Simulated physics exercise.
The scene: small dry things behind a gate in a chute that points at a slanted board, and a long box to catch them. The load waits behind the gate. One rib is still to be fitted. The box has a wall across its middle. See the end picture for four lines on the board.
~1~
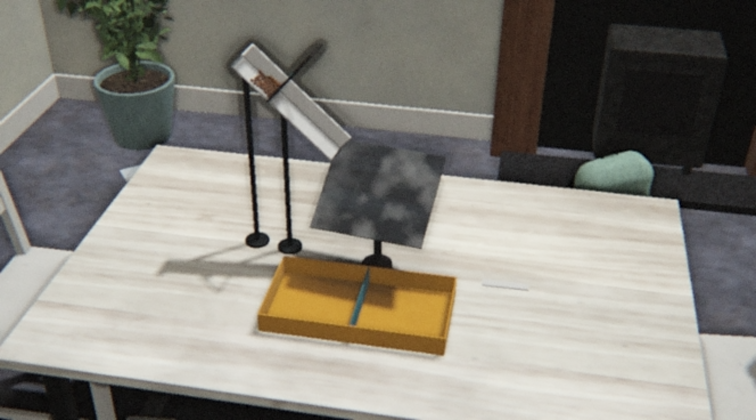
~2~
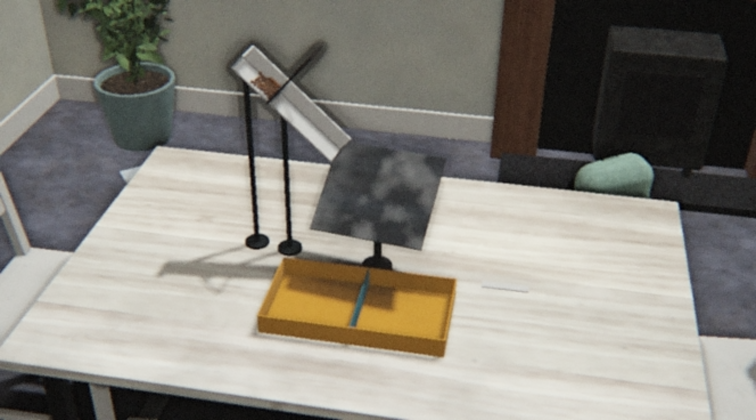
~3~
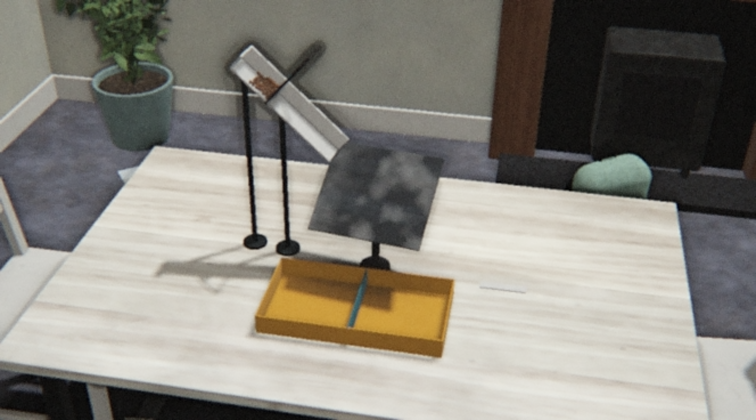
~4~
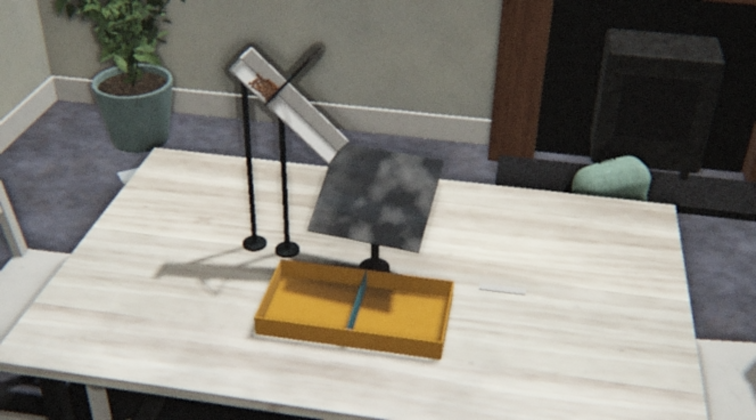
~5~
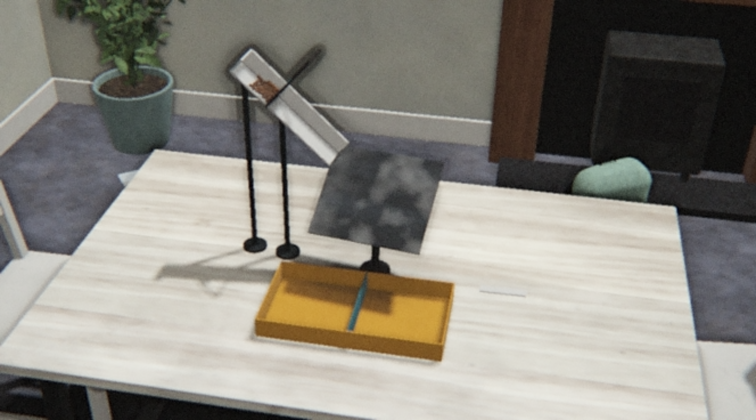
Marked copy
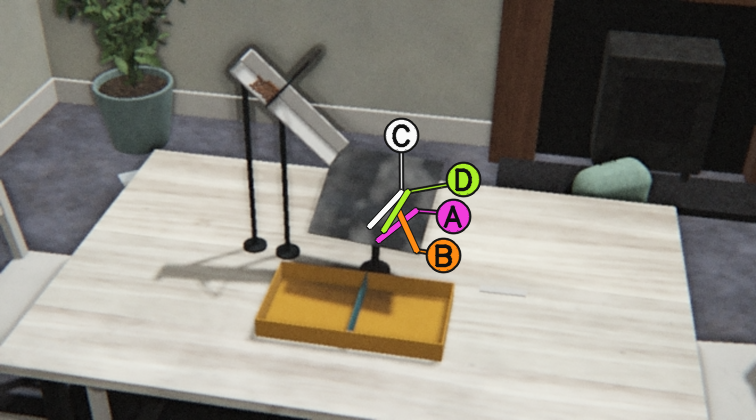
On a pale wooden table, small brown bits sat behind a gate in a raised chute facing a slanted dark board, with a divided orange box in front, and nothing noticeably moved.
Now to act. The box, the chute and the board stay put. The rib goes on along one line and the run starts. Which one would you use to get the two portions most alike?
D is best.
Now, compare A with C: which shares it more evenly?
That is line A.
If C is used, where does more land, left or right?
The left half.
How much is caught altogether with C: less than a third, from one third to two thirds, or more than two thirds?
Line C gives more than two thirds.
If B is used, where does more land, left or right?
More lands on the right.
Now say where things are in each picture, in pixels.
The first frame shows load behind the gate at (266, 87), cereal balls; lip of the chute at (335, 154), sloping fairly steeply.
The second frame shows middle of the board at (378, 193), tilted fairly steeply; middle of its low edge at (364, 239); of its high edge at (392, 149).
The third frame shows front corners of the box at (255, 315) and (443, 341); front end of its middle wall at (348, 328).
The fourth frame shows middle of the load at (264, 90); lip at (333, 158).
The fifth frame shows middle of the load at (264, 92); lip at (333, 159).
On the marked copy, line A from (415, 210) to (378, 240); line B from (398, 210) to (416, 250); line C from (401, 192) to (369, 226); line D from (407, 191) to (383, 230).
If A is chosen, of what is caught, most in the left half, about a quarter in the right.
If B is chosen, of what is caught, a small part in the left half, most in the right.
If C is chosen, of what is caught, nearly all in the left half, a small part in the right.
If D is chosen, of what is caught, about half in the left half, about half in the right.
